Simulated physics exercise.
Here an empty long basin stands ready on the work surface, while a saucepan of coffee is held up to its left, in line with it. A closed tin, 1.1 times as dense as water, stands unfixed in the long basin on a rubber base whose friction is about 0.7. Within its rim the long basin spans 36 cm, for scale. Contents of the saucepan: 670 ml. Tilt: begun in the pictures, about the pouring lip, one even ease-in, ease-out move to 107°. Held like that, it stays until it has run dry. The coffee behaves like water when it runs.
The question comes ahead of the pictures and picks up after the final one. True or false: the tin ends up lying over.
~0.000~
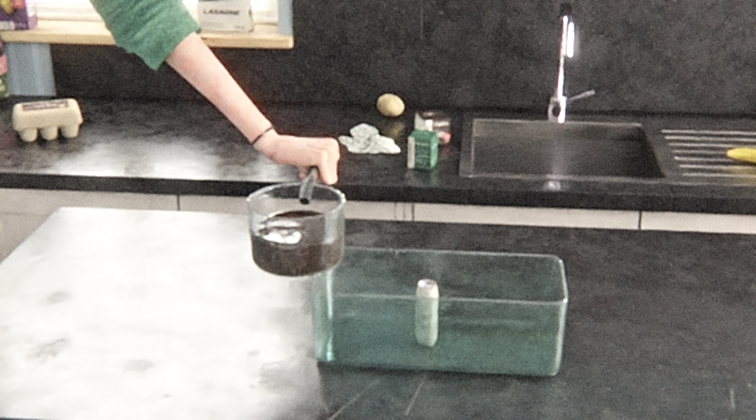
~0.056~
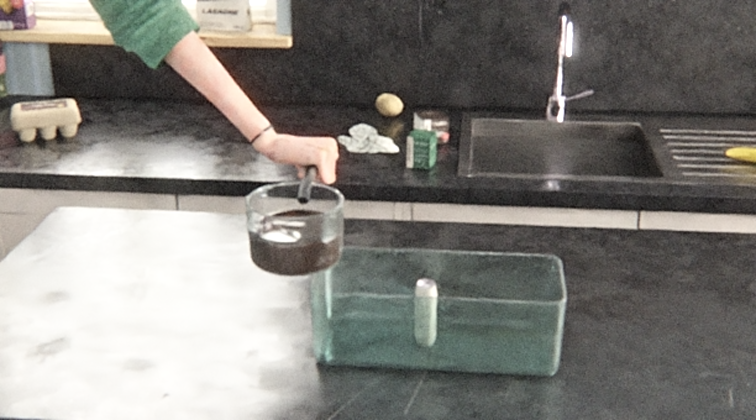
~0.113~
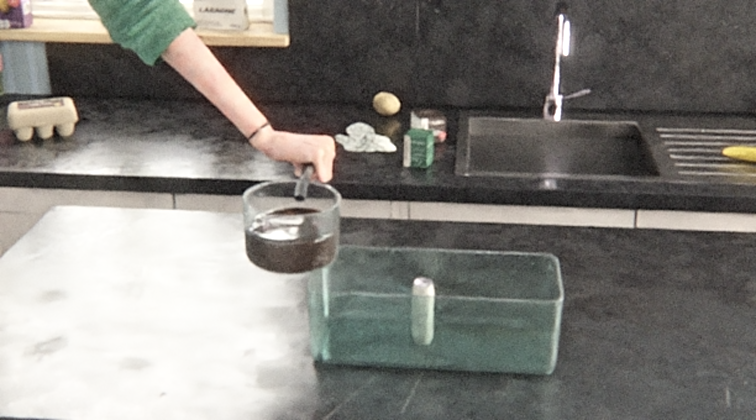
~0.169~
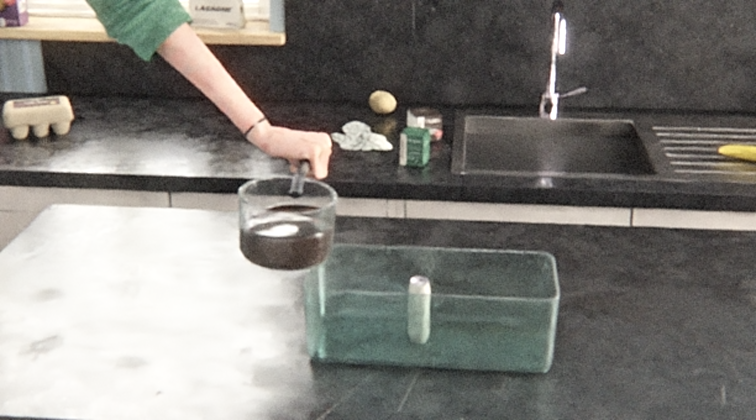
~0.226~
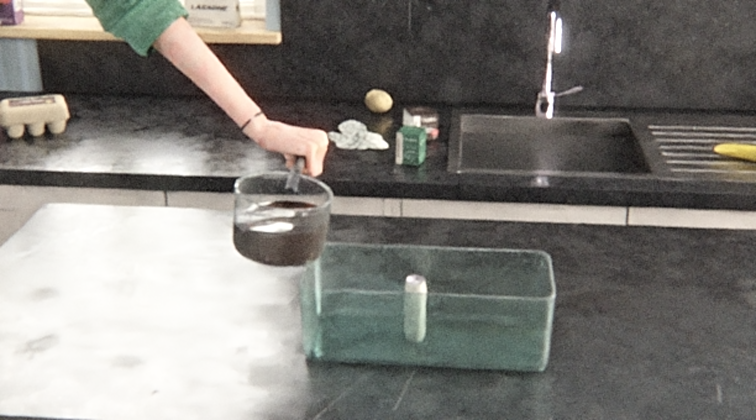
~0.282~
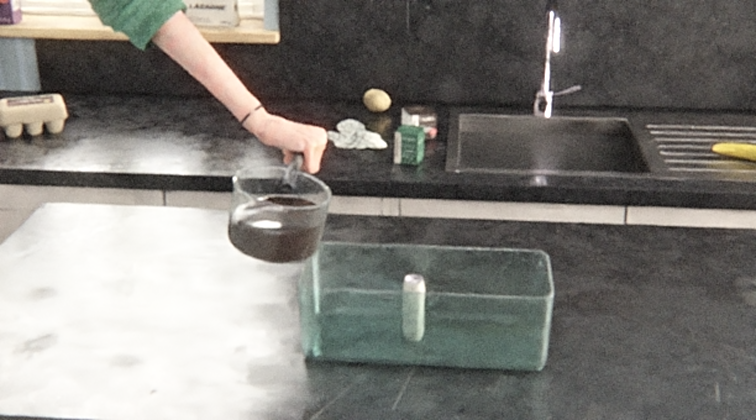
True.
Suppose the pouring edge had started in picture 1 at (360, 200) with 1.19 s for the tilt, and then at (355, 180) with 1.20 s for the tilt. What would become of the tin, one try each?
The tin stays vertical the first time and stays vertical the second time.
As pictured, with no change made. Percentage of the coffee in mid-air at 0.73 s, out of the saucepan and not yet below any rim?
Estimate: Some 14 % of the total.
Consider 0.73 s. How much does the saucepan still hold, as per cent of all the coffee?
At that time about 86 in a hundred parts are still held.
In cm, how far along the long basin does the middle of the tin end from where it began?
Shift of tin centre: Approx. 7.5 cm.
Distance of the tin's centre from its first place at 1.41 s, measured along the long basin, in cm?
It has moved some 8 cm.
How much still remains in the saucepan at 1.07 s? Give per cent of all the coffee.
Remaining share: Approx. 22 %.
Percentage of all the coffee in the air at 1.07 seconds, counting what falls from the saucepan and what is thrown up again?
Something like 24 per cent of the total.
By 0.73 s the tilt is 65° and 85 per cent is still to pour; the tin stands where it began.
By 1.07 s the tilt is 99° and 23 per cent is still to pour; the tin leans 7°.
By 1.41 s the tilt is 107° and 1 per cent is still to pour; the tin lies on its side.
By 1.79 s the tilt is 107° and 0 per cent is still to pour; the tin lies on its side.
At rest the tin lies on its side.
